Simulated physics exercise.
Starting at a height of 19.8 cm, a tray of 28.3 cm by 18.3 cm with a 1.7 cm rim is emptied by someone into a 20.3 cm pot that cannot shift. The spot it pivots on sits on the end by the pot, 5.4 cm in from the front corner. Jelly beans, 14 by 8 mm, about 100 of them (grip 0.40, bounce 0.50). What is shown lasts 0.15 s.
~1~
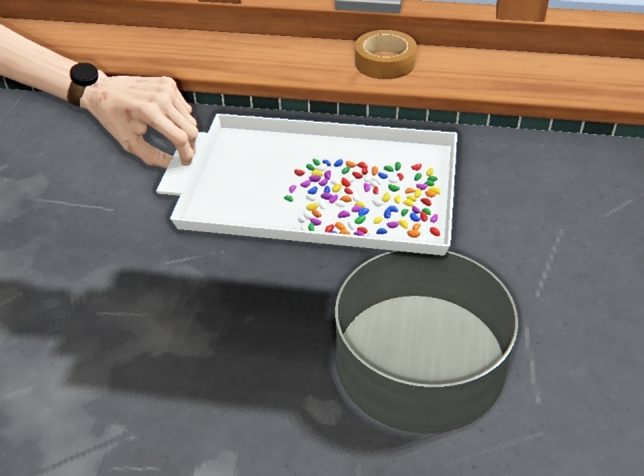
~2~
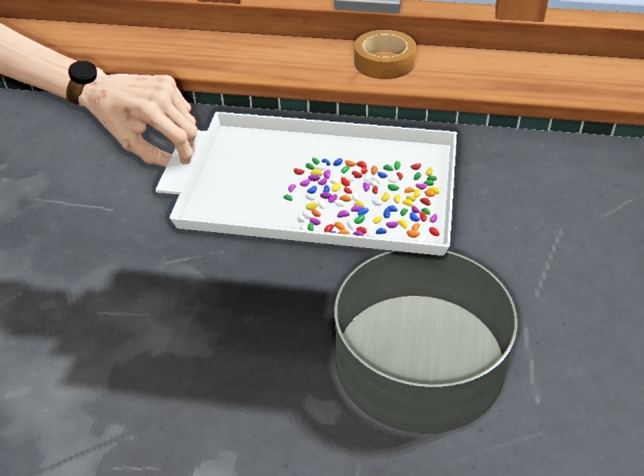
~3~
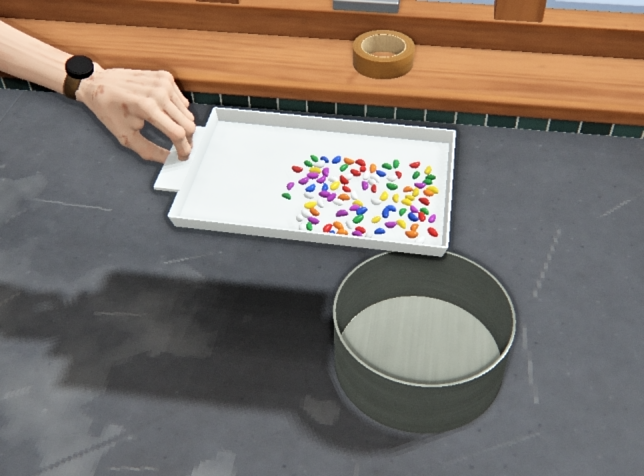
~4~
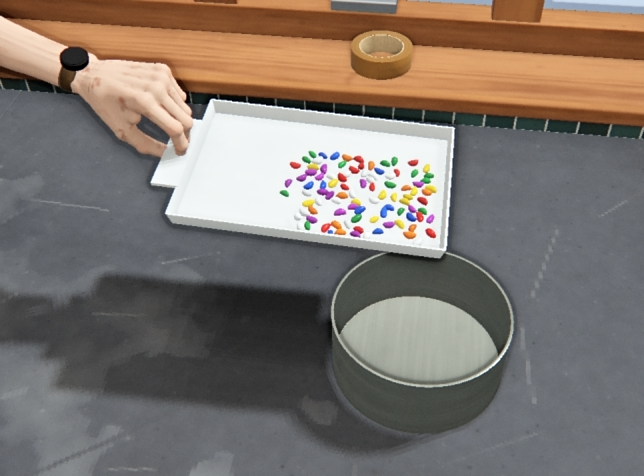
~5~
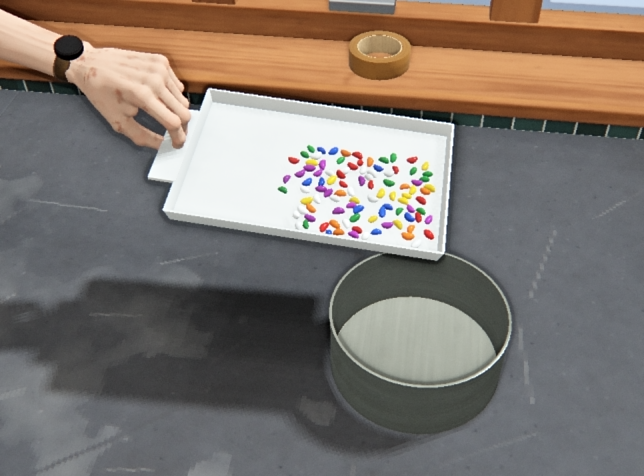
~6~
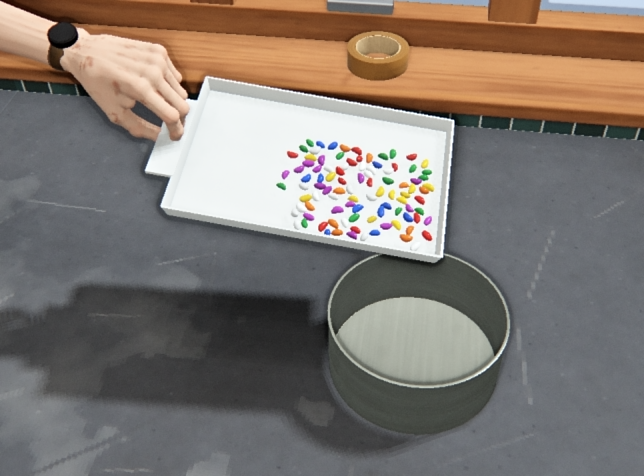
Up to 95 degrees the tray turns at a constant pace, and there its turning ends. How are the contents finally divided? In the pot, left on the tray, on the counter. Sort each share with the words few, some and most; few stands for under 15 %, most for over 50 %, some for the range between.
The shares come out as follows. Pot: Most. Tray: Few. Counter: Few.
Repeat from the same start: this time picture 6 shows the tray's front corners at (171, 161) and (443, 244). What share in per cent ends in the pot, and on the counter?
Pot 40 % / counter 60 %.
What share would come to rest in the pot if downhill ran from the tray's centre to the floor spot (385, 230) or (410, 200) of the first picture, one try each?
Roughly 95 per cent on the first try and 65 per cent on the second.
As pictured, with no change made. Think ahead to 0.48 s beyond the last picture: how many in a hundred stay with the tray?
About 85 per cent.
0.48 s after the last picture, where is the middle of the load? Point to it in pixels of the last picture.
I reckon close to (405, 258).
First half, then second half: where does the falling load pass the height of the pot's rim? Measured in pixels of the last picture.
Around (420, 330), then around (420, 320).
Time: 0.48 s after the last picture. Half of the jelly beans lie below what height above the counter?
The halfway mark is near 18 cm.
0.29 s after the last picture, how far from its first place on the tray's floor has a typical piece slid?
5 cm.
Then, 0.29 s after the last picture, tilt 54 degrees; the tray holds 100 %, the pot 0 %.
Then, 0.48 s after the last picture, tilt 82 degrees; the tray holds 85 %, the pot 0 %.
Then, 0.78 s after the last picture, tilt 95 degrees; the tray holds 5 %, the pot 95 %.
In the end, pot 100 %, tray 0 %, counter 0 %.
